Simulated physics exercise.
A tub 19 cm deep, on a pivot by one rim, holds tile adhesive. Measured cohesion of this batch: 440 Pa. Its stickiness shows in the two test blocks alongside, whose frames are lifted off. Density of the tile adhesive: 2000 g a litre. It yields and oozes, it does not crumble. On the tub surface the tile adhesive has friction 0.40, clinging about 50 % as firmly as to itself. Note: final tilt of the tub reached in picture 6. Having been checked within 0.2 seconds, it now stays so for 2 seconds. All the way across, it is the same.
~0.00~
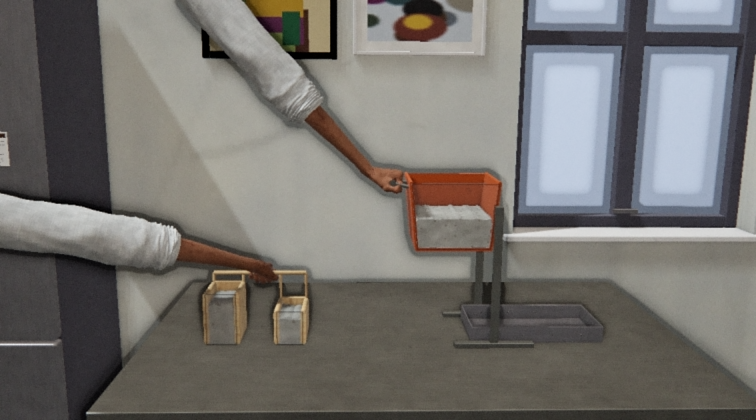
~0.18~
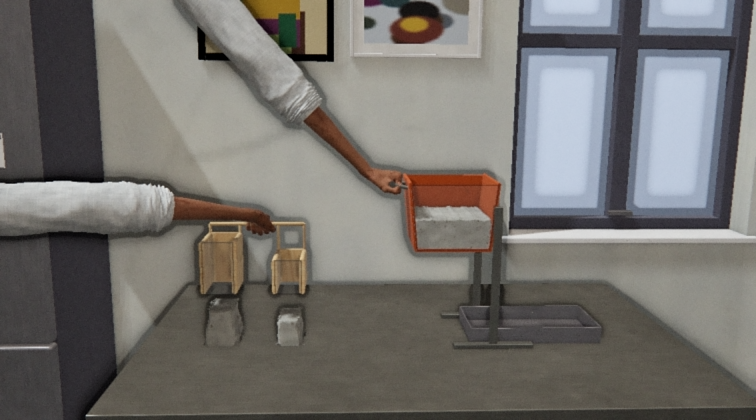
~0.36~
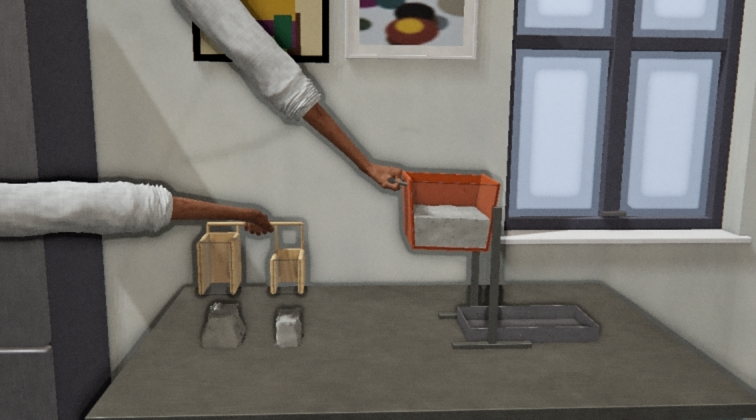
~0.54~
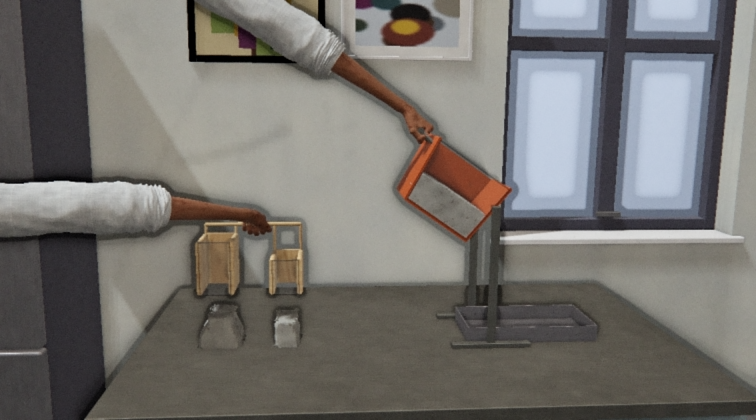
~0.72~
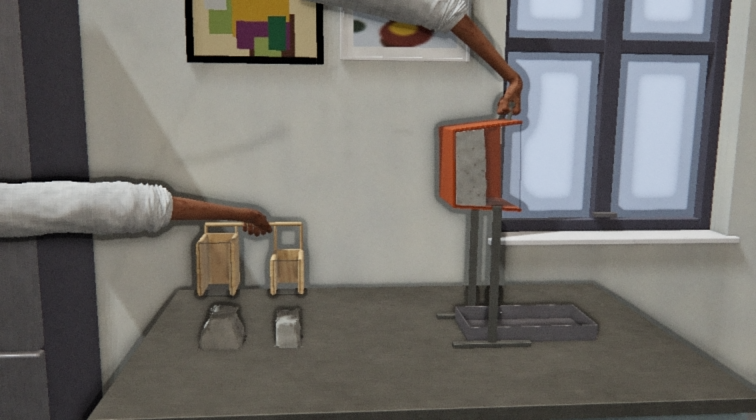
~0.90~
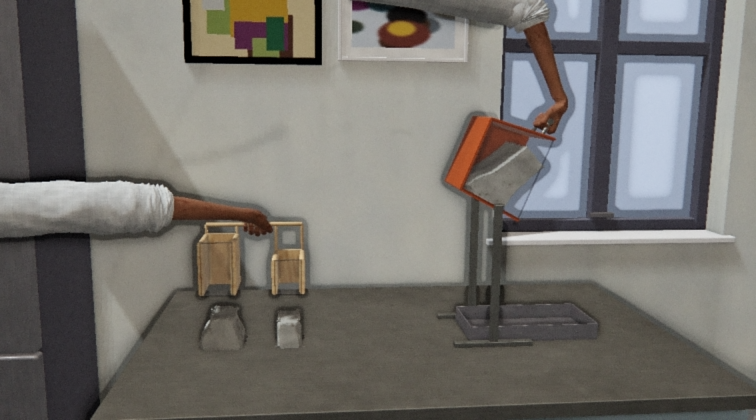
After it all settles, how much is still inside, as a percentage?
Roughly 0 % is still inside.
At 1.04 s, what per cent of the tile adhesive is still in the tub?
The tub holds around 35 % of the load then.
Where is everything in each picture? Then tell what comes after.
The first picture shows handle-side rim at (413, 183), tilt 0 degrees; top of the tile adhesive at (458, 218); blocks stand 13 cm, 8.5 cm (left to right).
The second picture shows handle-side rim at (413, 184), tilt 0 degrees; top of the tile adhesive at (458, 219); blocks stand 12 cm, 8.4 cm (left to right).
The third picture shows handle-side rim at (413, 181), tilt 2 degrees; top of the tile adhesive at (421, 217); blocks stand 10 cm, 8.4 cm (left to right).
The fourth picture shows handle-side rim at (442, 140), tilt 35 degrees; top of the tile adhesive at (426, 175); blocks stand 10 cm, 8.4 cm (left to right).
The fifth picture shows handle-side rim at (521, 124), tilt 88 degrees; top of the tile adhesive at (483, 130); blocks stand 10 cm, 8.3 cm (left to right).
The sixth picture shows handle-side rim at (554, 141), tilt 112 degrees; top of the tile adhesive at (525, 148); blocks stand 10 cm, 8.3 cm (left to right).
After 1.04 s, the tub is at 112 degrees and holds 34 %.
After 1.21 s, the tub is at 112 degrees and holds 0 %.
After 1.38 s, the tub is at 112 degrees and holds 0 %.
After 1.55 s, the tub is at 112 degrees and holds 0 %.
After 2.90 s, at the end, the tub is at 112 degrees and holds 0 %.
